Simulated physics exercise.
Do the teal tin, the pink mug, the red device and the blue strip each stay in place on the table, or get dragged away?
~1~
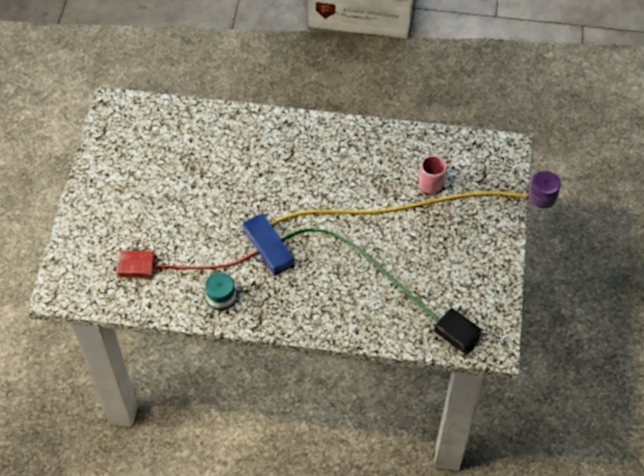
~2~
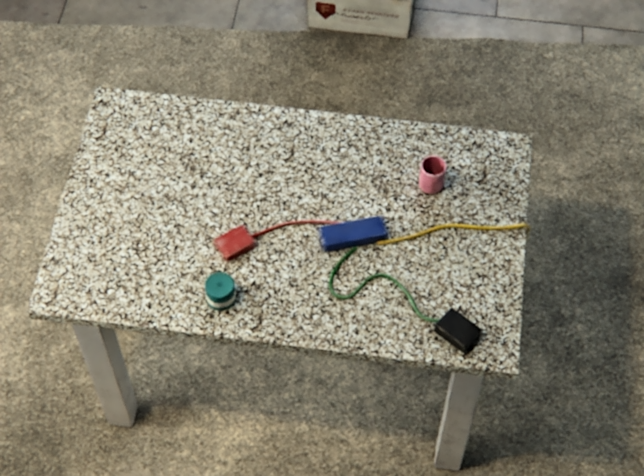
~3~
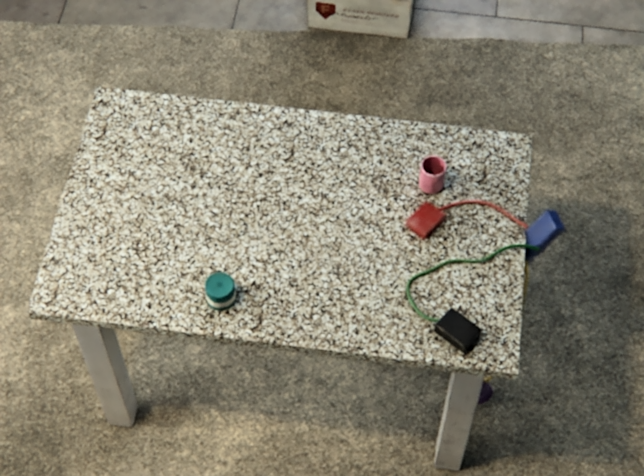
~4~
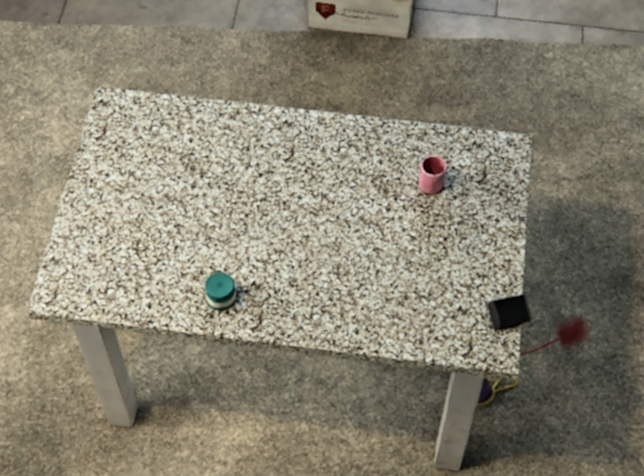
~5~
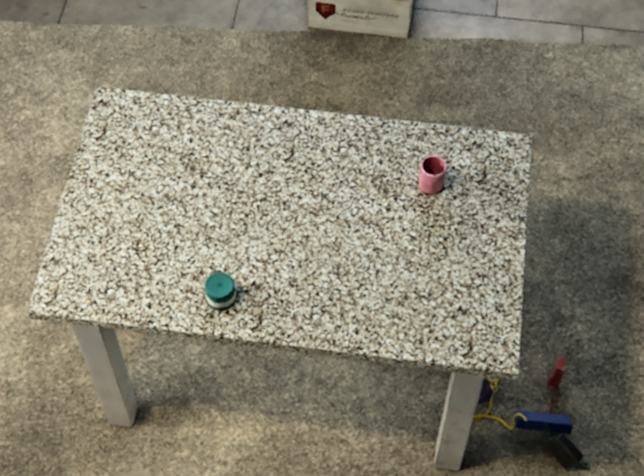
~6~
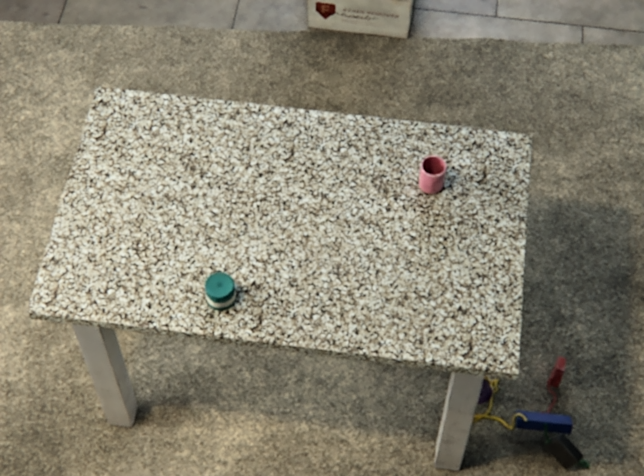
The teal tin and the pink mug stay where they are, while the red device and the blue strip are dragged off the right side of the table.
